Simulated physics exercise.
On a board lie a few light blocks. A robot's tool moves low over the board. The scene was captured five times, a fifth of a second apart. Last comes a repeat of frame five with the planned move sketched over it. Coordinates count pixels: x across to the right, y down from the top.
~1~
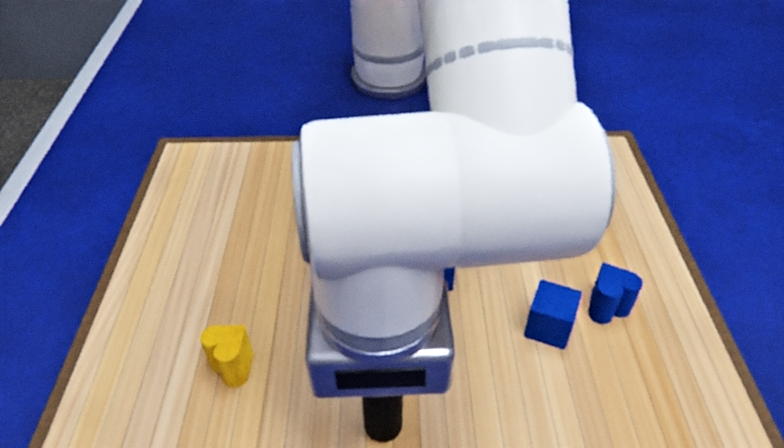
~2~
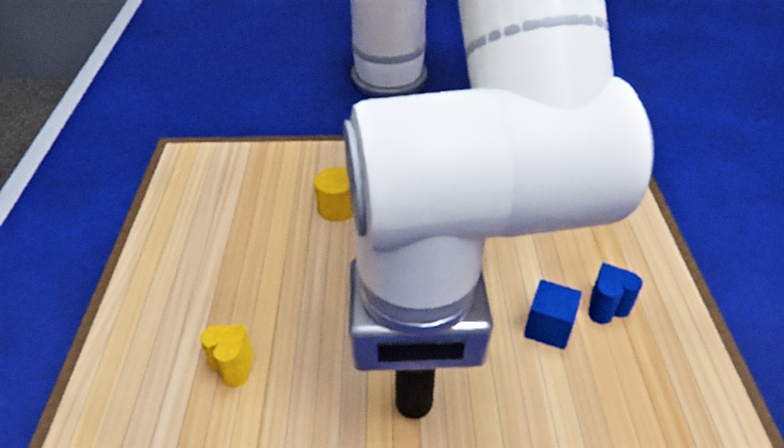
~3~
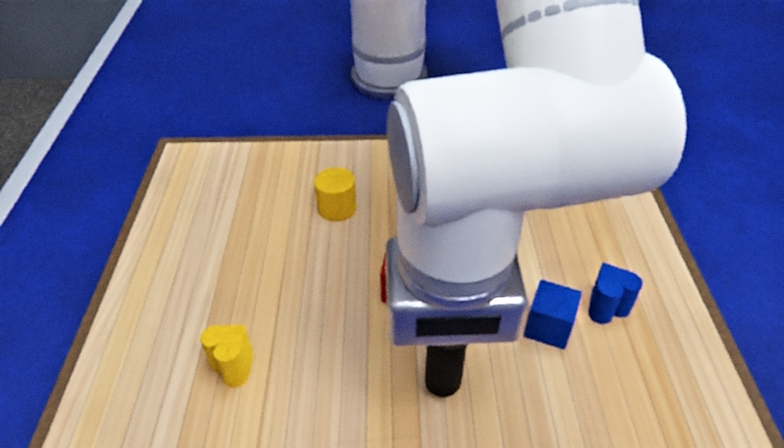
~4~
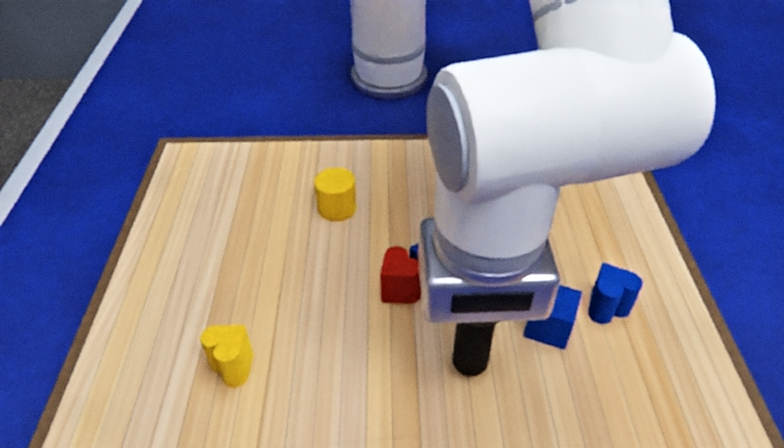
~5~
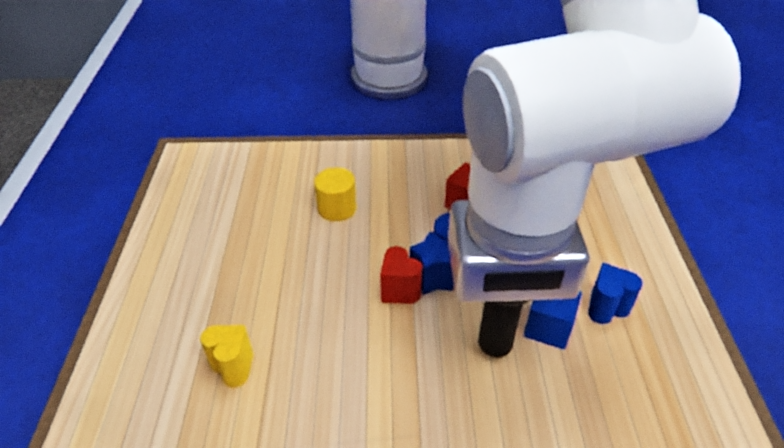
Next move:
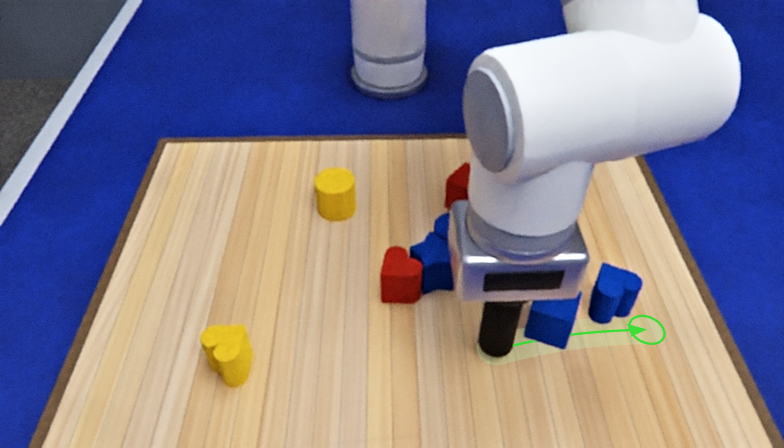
A white robot arm slid its black tool steadily to the right and away from the viewer over a wooden board, revealing yellow, red and blue blocks behind it while the visible blocks stayed still.
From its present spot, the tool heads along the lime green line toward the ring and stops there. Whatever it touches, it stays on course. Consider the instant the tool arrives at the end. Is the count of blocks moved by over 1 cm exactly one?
No.
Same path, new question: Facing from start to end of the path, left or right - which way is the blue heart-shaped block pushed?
Off to the left side.
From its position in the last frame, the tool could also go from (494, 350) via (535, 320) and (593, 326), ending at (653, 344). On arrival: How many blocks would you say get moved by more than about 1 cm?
The way I see it, the answer is two.
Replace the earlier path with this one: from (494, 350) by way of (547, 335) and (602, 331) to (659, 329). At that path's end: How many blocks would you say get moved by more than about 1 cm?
Total moved: Two.
Drawn move, from (494, 350) by way of (544, 339) and (595, 332) to (647, 330).
On the path given first. One third of the way, tool (547, 332); blue square block (584, 288); blue heart-shaped block (624, 279).
Two thirds of the way, tool (599, 325); blue square block (614, 272), turned 55° anticlockwise; blue heart-shaped block (655, 268), turned 35° anticlockwise.
At the end, tool (650, 322); blue square block (622, 269), turned 95° anticlockwise; blue heart-shaped block (662, 262), turned 25° anticlockwise.
